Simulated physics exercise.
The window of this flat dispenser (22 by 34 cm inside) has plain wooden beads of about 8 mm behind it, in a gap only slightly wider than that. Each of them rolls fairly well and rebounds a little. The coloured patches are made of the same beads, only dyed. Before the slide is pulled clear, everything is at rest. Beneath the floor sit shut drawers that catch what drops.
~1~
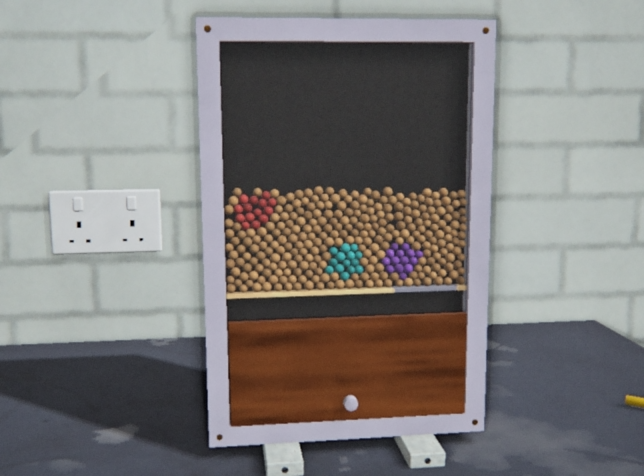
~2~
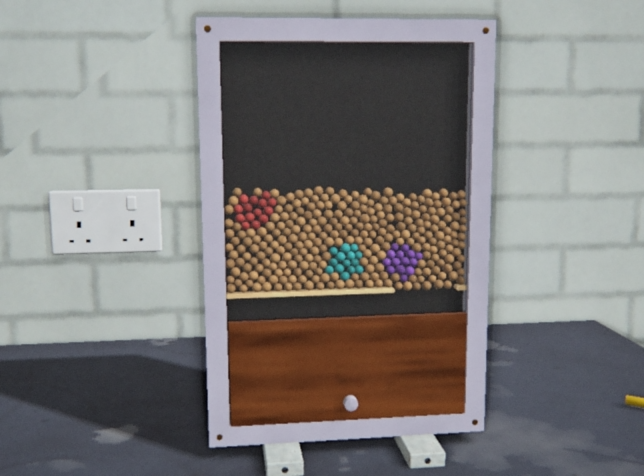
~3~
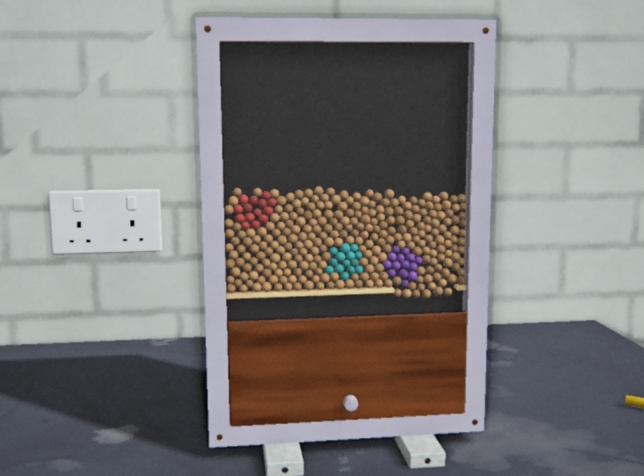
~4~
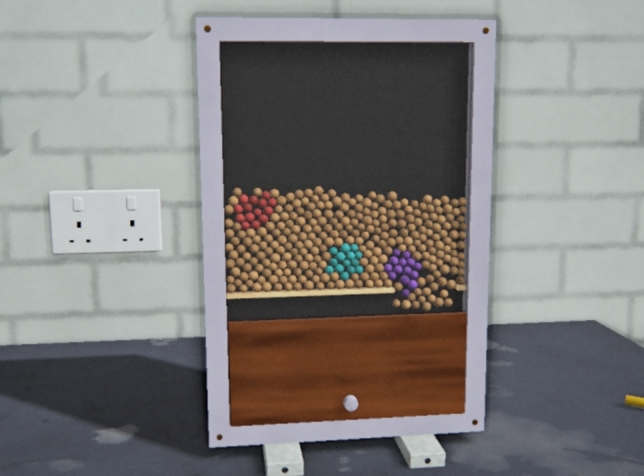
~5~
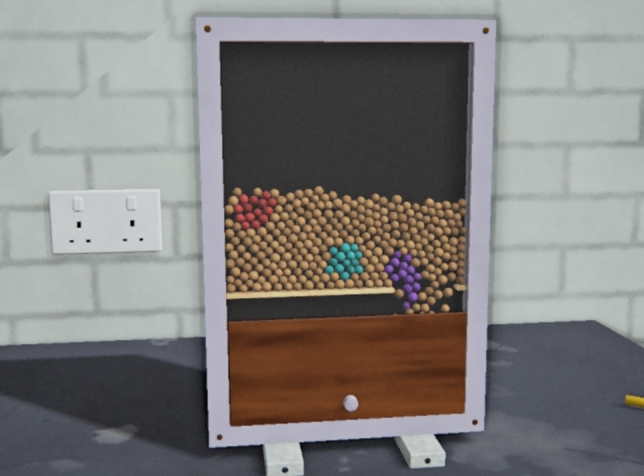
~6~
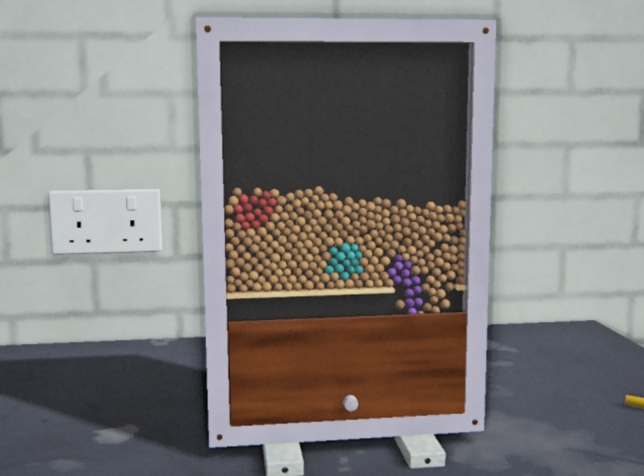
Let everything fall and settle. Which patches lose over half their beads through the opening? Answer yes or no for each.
Lab note: Red = no, purple = yes, turquoise = yes.
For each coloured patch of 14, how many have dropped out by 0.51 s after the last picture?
The turquoise patch has 2 out, the purple patch 14, the red patch 0.
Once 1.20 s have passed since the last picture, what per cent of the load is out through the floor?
Roughly 60 percent by then.
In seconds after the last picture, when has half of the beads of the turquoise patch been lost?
It happens at about 0.8 s.
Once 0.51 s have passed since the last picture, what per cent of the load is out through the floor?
My estimate is some 50 per cent.
Then, 0.14 s later than the last picture, 30 % are out; out of 14, turquoise 0, purple 14, red 0.
Then, 0.50 s later than the last picture, 50 % are out; out of 14, turquoise 2, purple 14, red 0.
Then, 1.20 s later than the last picture, 60 % are out; out of 14, turquoise 12, purple 14, red 0.
At rest 1.8 s after the last picture, 65 % are out; out of 14, turquoise 13, purple 14, red 0; half out at turquoise 0.84 s, purple 0.06 s, red never.
